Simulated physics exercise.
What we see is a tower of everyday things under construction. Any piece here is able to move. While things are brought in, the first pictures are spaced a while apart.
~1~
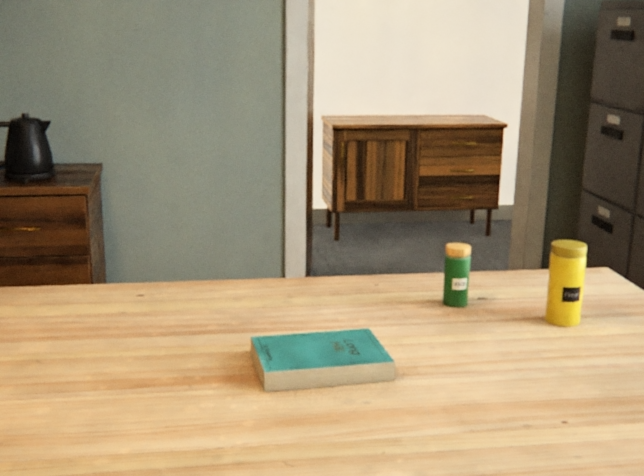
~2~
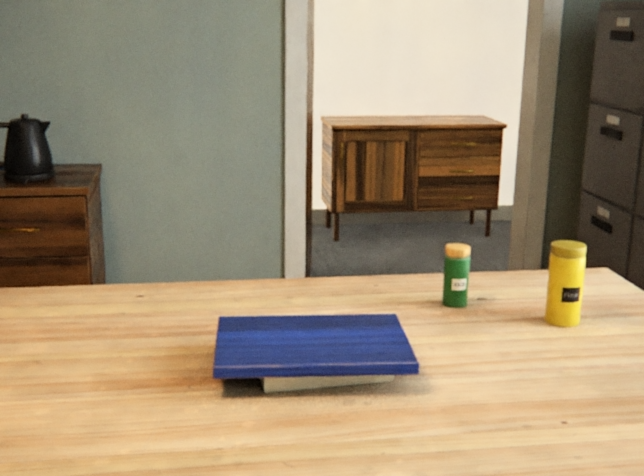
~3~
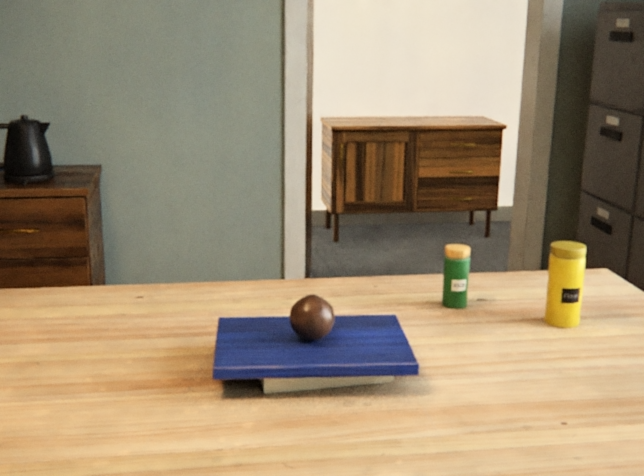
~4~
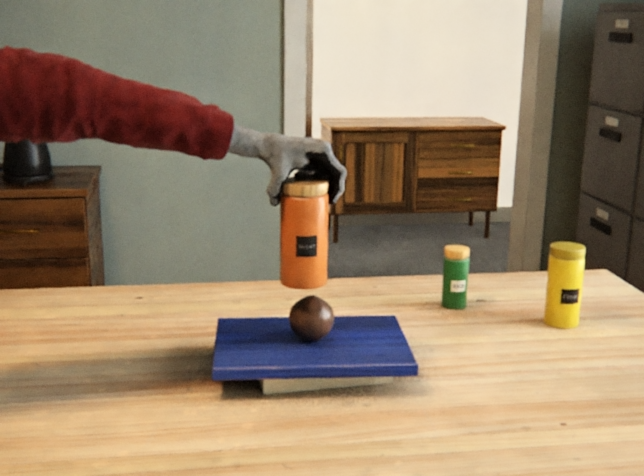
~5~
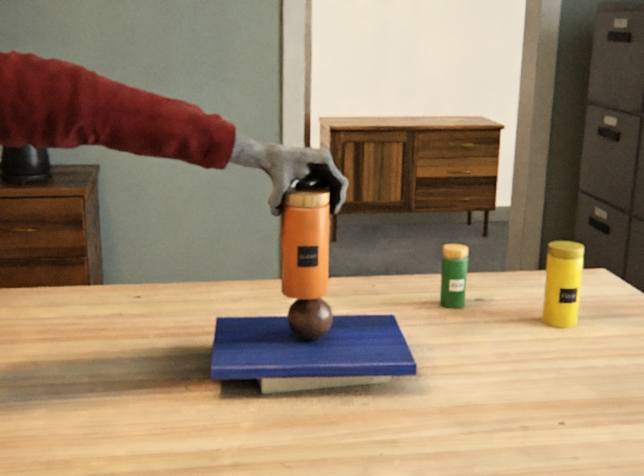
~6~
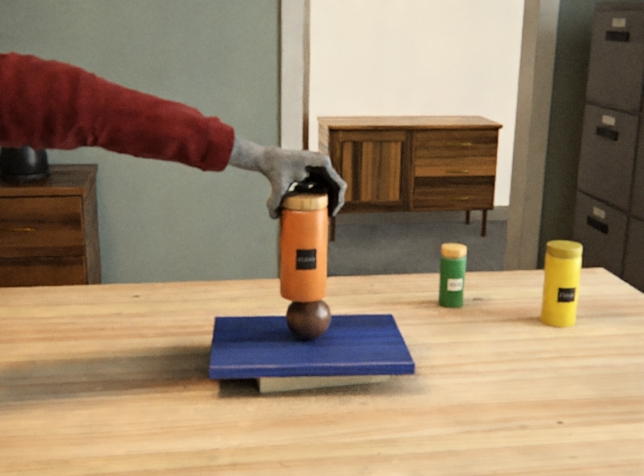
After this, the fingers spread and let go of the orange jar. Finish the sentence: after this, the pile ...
After this, the pile topples.
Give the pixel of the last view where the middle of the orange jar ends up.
The object winds up at approximately (151, 327).
Then, 0.50 s after the last picture, orange jar now fallen.
Then, 0.70 s after the last picture, things are still on the move.
Then, 1.70 s after the last picture, as before.
At rest, fallen, orange jar; the other 5 in place. Seen from the same camera at the end, orange jar near (151, 327). The pile loses its balance.
